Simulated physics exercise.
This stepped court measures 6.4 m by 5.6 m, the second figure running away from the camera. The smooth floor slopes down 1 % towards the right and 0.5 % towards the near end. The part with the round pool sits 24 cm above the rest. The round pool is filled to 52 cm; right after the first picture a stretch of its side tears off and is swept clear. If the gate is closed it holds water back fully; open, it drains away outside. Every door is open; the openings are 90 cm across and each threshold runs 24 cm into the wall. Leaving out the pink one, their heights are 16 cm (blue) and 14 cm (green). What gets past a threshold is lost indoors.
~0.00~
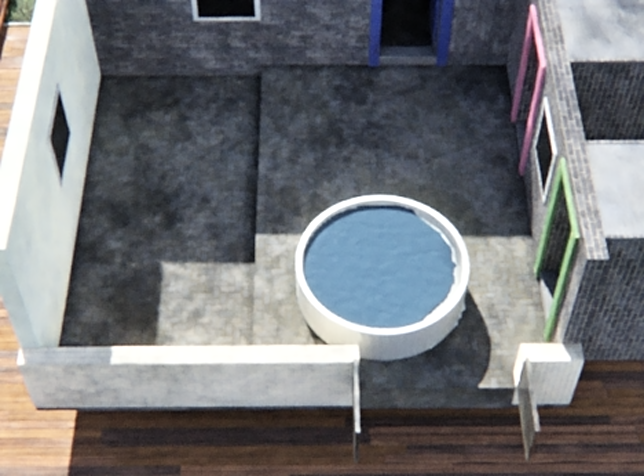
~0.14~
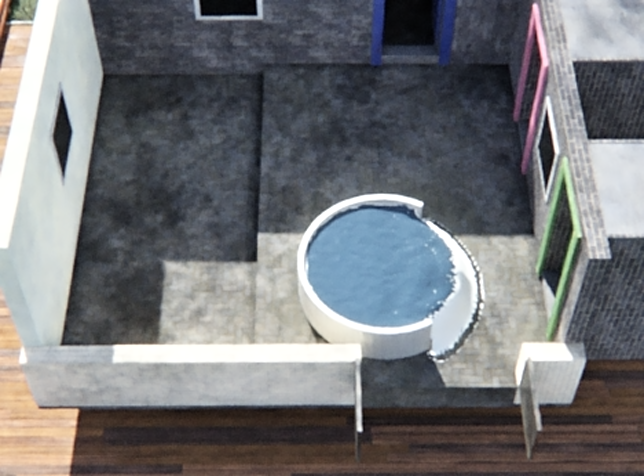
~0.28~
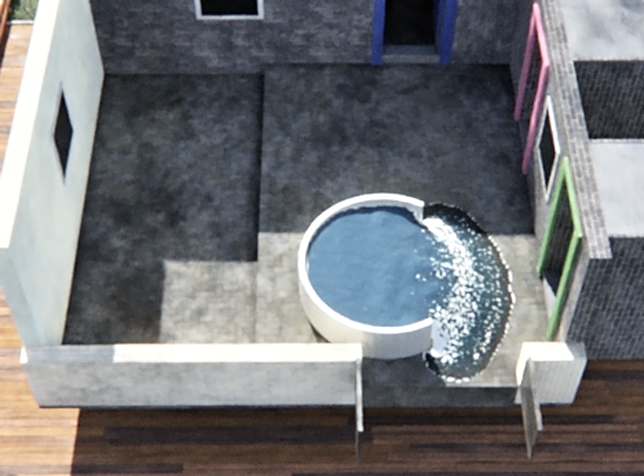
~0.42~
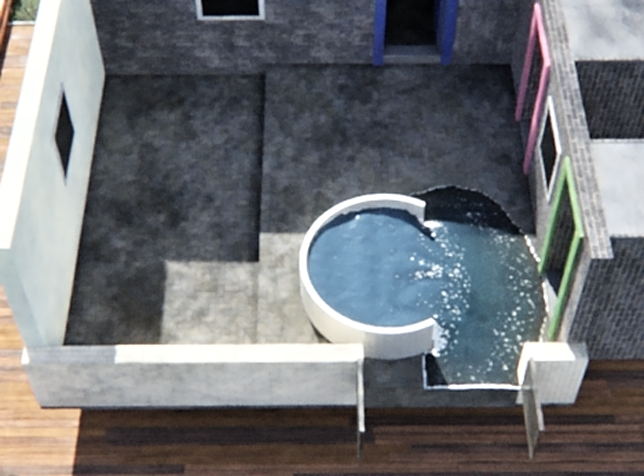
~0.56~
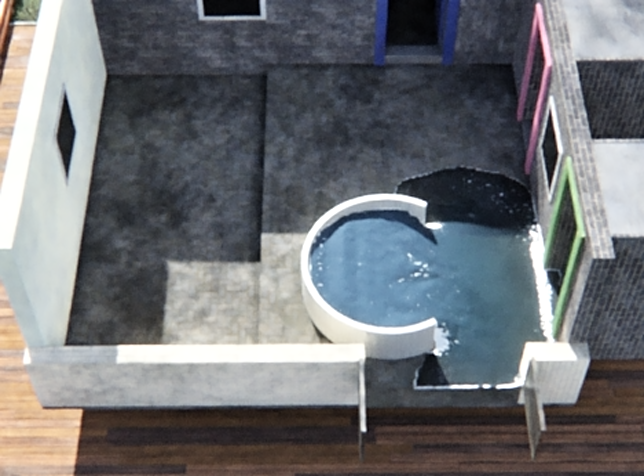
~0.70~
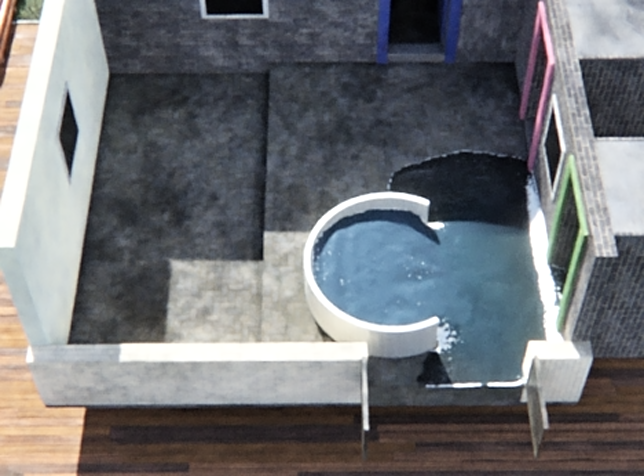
Water bursts through the right side of a round pool and spreads to the green door.
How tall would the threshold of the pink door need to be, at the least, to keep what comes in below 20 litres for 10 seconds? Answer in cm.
Close to 5.5 cm is just enough.
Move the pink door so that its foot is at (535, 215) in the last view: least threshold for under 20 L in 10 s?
About 20 cm.
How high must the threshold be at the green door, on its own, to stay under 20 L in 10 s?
Roughly 30 cm at green.
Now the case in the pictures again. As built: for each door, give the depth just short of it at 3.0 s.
Depths in cm: Blue 12, pink 8, green 21.
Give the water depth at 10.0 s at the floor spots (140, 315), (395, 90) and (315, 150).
Roughly 2, 3 and 2 cm, in turn.
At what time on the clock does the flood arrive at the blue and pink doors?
Arrival: Blue 2.4 s, pink 0.9 s.
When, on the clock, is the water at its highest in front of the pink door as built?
Around 1.8 s.
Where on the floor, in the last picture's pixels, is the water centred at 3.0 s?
Near (463, 231).
After 1.4 s water covers 15 % of the floor, deepest (36 cm) near (545, 298); 10 cm at the pink door, 1 litre in over its 6 cm threshold.
After 3.0 s water covers 30 % of the floor, deepest (21 cm) near (555, 368); 8 cm at the pink door, 10 litres in over its 6 cm threshold.
After 10.0 s water covers 85 % of the floor, deepest (6 cm) near (534, 224); 6 cm at the pink door, 17 litres in over its 6 cm threshold.
At the pink door as built, the water arrived by 0.9 s and peaked near 10 cm at 1.8 s.
With a threshold of 5 cm, 29 litres would have come in within the 10 s; with 6.5 cm, 13 litres. So under 20 litres takes about 5.5 cm.
